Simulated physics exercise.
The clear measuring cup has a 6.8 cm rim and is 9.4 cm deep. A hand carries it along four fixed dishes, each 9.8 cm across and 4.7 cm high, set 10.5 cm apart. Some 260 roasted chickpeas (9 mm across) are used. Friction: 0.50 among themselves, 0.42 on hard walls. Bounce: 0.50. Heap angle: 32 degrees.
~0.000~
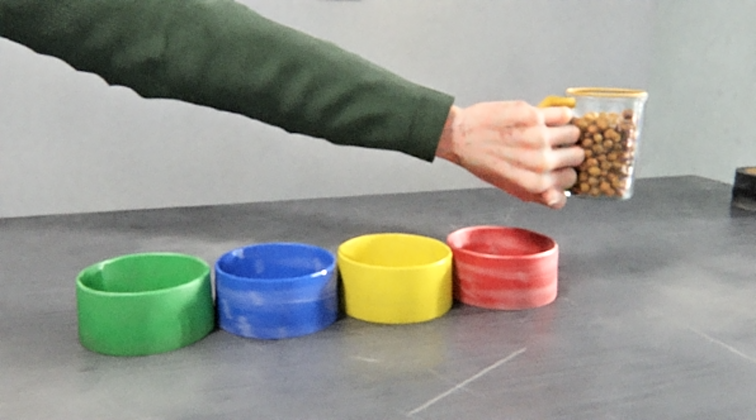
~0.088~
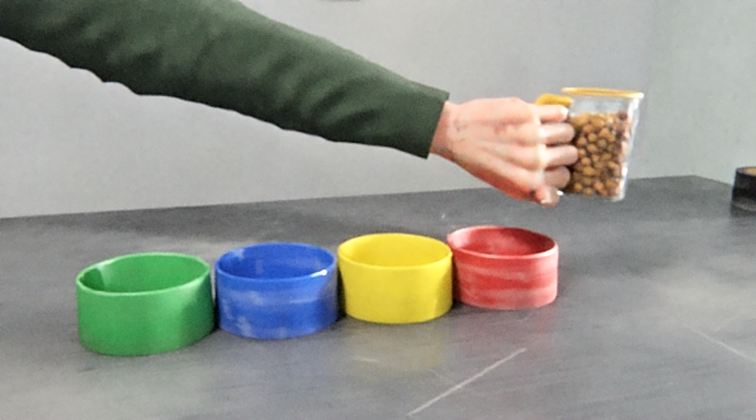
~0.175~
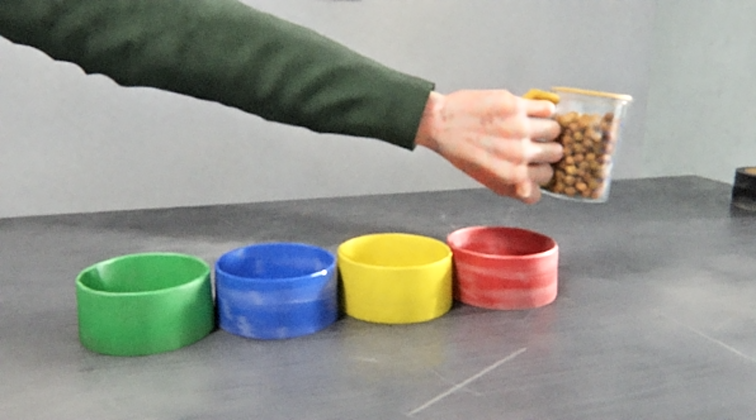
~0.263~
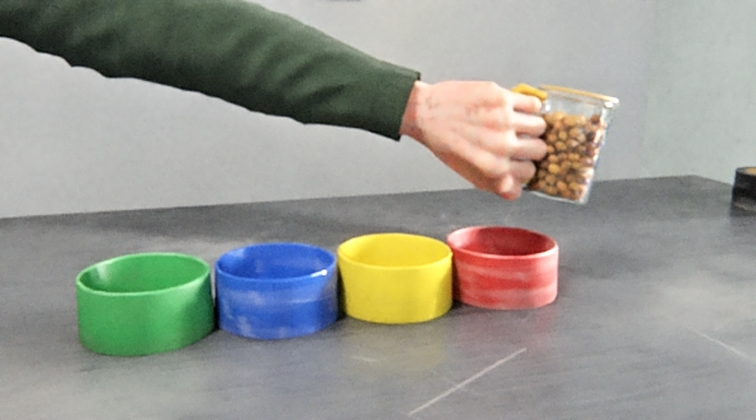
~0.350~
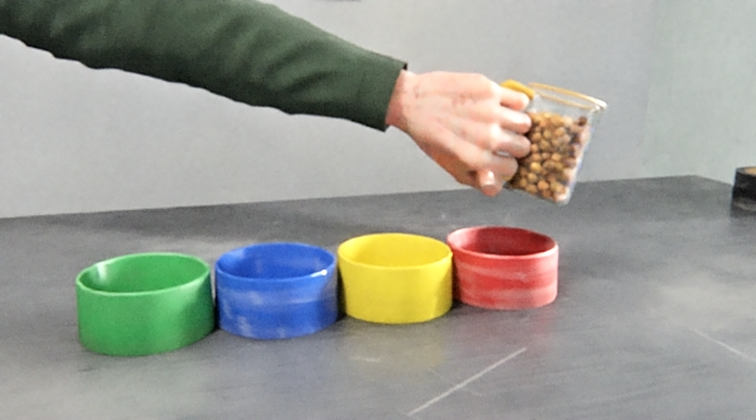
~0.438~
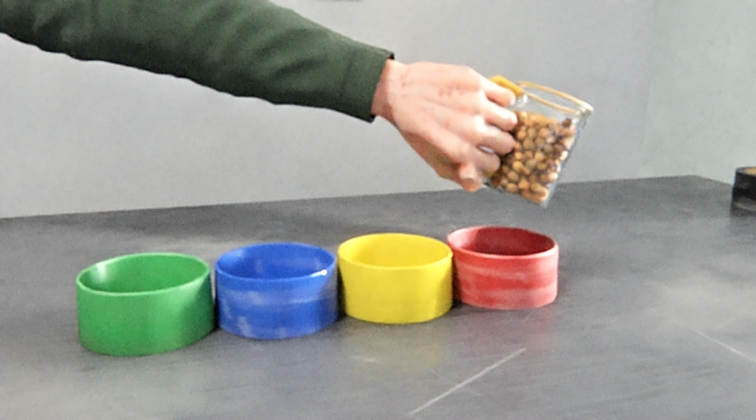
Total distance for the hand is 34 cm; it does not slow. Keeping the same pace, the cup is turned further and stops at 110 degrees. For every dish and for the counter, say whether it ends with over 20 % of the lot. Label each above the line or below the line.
Red: Below the line; blue: Above the line; green: Below the line; yellow: Below the line; counter: Below the line.
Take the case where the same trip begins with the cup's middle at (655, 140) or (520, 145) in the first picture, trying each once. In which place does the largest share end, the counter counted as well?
In the first try yellow collects the most, and in the second it's green.
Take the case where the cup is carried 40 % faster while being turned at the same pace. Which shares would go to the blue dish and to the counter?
Blue: 90; counter: 0.
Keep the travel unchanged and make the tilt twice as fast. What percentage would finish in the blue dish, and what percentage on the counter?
Blue 20, counter 10.
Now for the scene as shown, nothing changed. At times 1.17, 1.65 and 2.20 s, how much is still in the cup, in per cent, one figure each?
Series: 100 / 100 / 60 per cent.
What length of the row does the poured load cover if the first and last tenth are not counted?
Length: About 6 cm.
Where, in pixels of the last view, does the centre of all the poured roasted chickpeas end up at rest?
My guess is close to (292, 289).
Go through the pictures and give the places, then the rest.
Cup at (601, 144), tilt 0 degrees, lip at (637, 92), moved 0.0 cm; middle of the pieces at (603, 152); red dish at (502, 241); yellow dish at (395, 251); blue dish at (276, 261); green dish at (145, 273), in the first frame.
Cup at (596, 144), tilt 2 degrees, lip at (633, 93), moved 0.6 cm; middle of the pieces at (597, 153), in the second frame.
Cup at (581, 144), tilt 7 degrees, lip at (621, 97), moved 2.2 cm; middle of the pieces at (582, 154), in the third frame.
Cup at (565, 145), tilt 12 degrees, lip at (609, 101), moved 3.8 cm; middle of the pieces at (565, 154), in the fourth frame.
Cup at (550, 146), tilt 16 degrees, lip at (596, 106), moved 5.5 cm; middle of the pieces at (549, 155), in the fifth frame.
Cup at (534, 147), tilt 22 degrees, lip at (583, 111), moved 7.1 cm; middle of the pieces at (532, 156); red dish at (502, 241); yellow dish at (395, 251); blue dish at (276, 261); green dish at (145, 273). The cup turns about 55 degrees a second and travels 19 cm a second, in the sixth frame.
After 1.17 s, tilt 63 degrees; cup holds 100 %.
After 1.65 s, tilt 90 degrees; cup holds 100 %.
After 2.20 s, tilt 110 degrees; cup holds 60 %, blue 35 %.
At rest (3.6 s), red 0 %, blue 95 %, green 0 %, yellow 5 %, counter 5 %.
